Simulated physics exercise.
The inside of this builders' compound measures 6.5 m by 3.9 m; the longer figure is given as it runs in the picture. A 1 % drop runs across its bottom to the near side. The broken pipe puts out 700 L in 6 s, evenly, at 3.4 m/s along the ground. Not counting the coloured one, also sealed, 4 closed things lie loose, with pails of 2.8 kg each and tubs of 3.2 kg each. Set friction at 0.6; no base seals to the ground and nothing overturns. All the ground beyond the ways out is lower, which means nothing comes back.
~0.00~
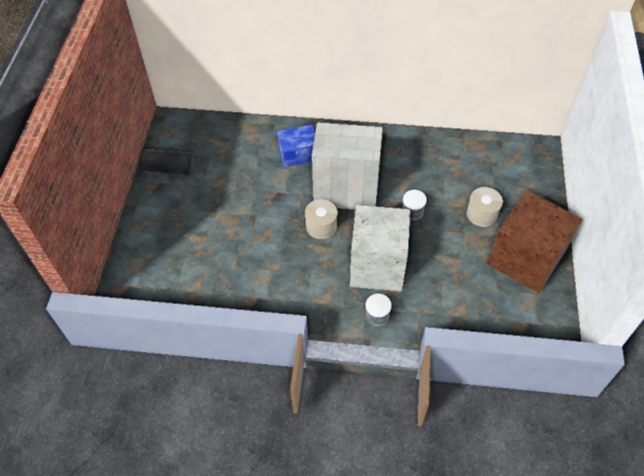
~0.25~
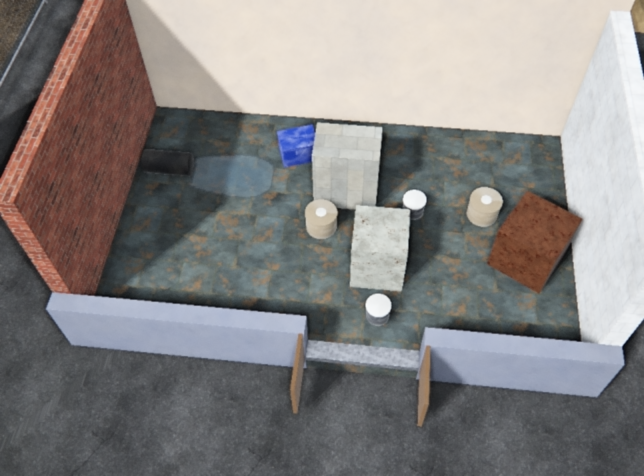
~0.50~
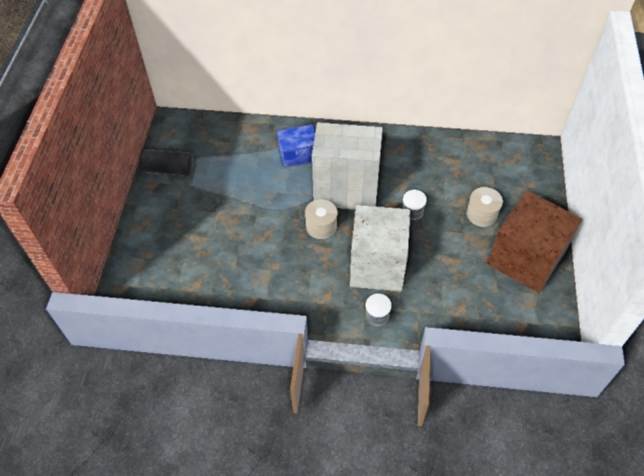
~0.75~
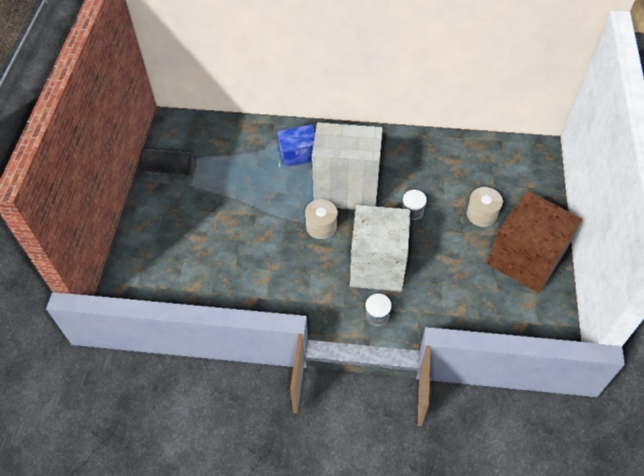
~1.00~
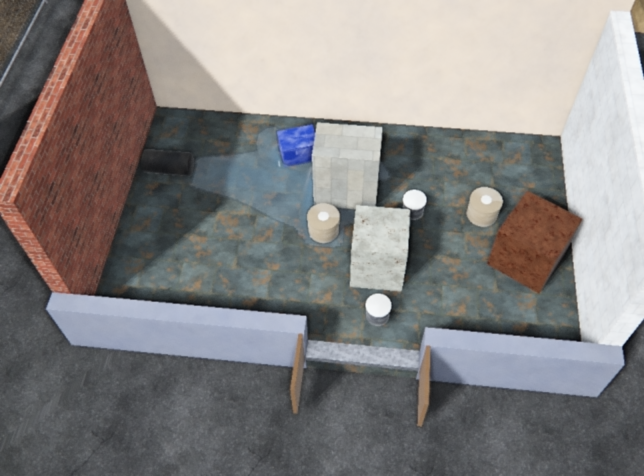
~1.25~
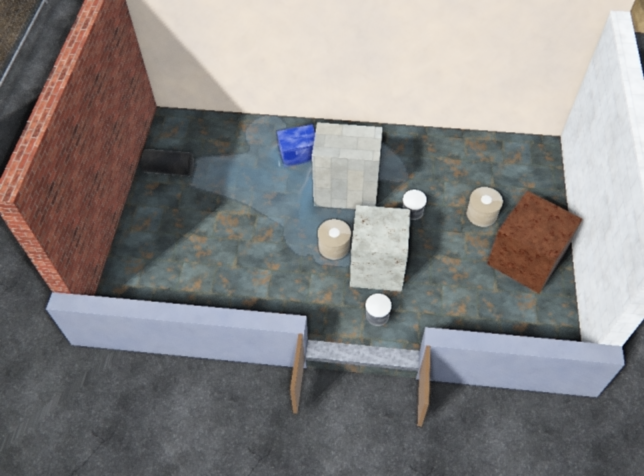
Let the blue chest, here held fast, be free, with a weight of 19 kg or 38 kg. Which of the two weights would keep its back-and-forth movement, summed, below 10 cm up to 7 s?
Just the heavier.
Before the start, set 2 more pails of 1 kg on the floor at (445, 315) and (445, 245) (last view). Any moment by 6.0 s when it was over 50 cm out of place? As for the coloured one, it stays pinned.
One by one: A smaller shift, a smaller shift.
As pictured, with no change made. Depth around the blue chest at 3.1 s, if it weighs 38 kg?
9 cm, roughly.
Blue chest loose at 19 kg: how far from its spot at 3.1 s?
Around 30 centimetres out of place.
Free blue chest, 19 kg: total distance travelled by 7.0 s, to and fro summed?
Close to 30 centimetres all told.
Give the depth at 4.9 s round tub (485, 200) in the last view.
Around 1 centimetres.
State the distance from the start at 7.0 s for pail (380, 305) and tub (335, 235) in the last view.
So the first one has shifted 0 cm and the other is gone out.
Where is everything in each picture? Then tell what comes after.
In the first picture, the blue chest at (298, 137) rests on the ground; 0.0 m2 under water; 0 of 5 have shifted.
In the second picture, the blue chest at (298, 137), on the bottom; water covers 0.8 m2; 0 of 5 have shifted.
In the third picture, the blue chest at (298, 137), on the bottom; water covers 1.5 m2; 0 of 5 have shifted.
In the fourth picture, the blue chest at (298, 137), on the bottom; 1.9 m2 under water; 0 of 5 have shifted.
In the fifth picture, the blue chest at (298, 137), on the bottom; 2.6 m2 under water; 1 of 5 have shifted.
In the sixth picture, the blue chest at (298, 137), on the bottom; water covers 3.8 m2; 1 of 5 have shifted.
After 1.8 s the blue chest would be 0 cm from its start with 19 kg and 0 cm from its start with 38 kg; 7 cm of water round it then.
After 3.1 s the blue chest would be 32 cm from its start with 19 kg and 0 cm from its start with 38 kg; 9 cm of water round it then.
After 4.9 s the blue chest would be 32 cm from its start with 19 kg and 2 cm from its start with 38 kg; 10 cm of water round it then.
After 7.0 s the blue chest would be 32 cm from its start with 19 kg and 2 cm from its start with 38 kg; 4 cm of water round it then.
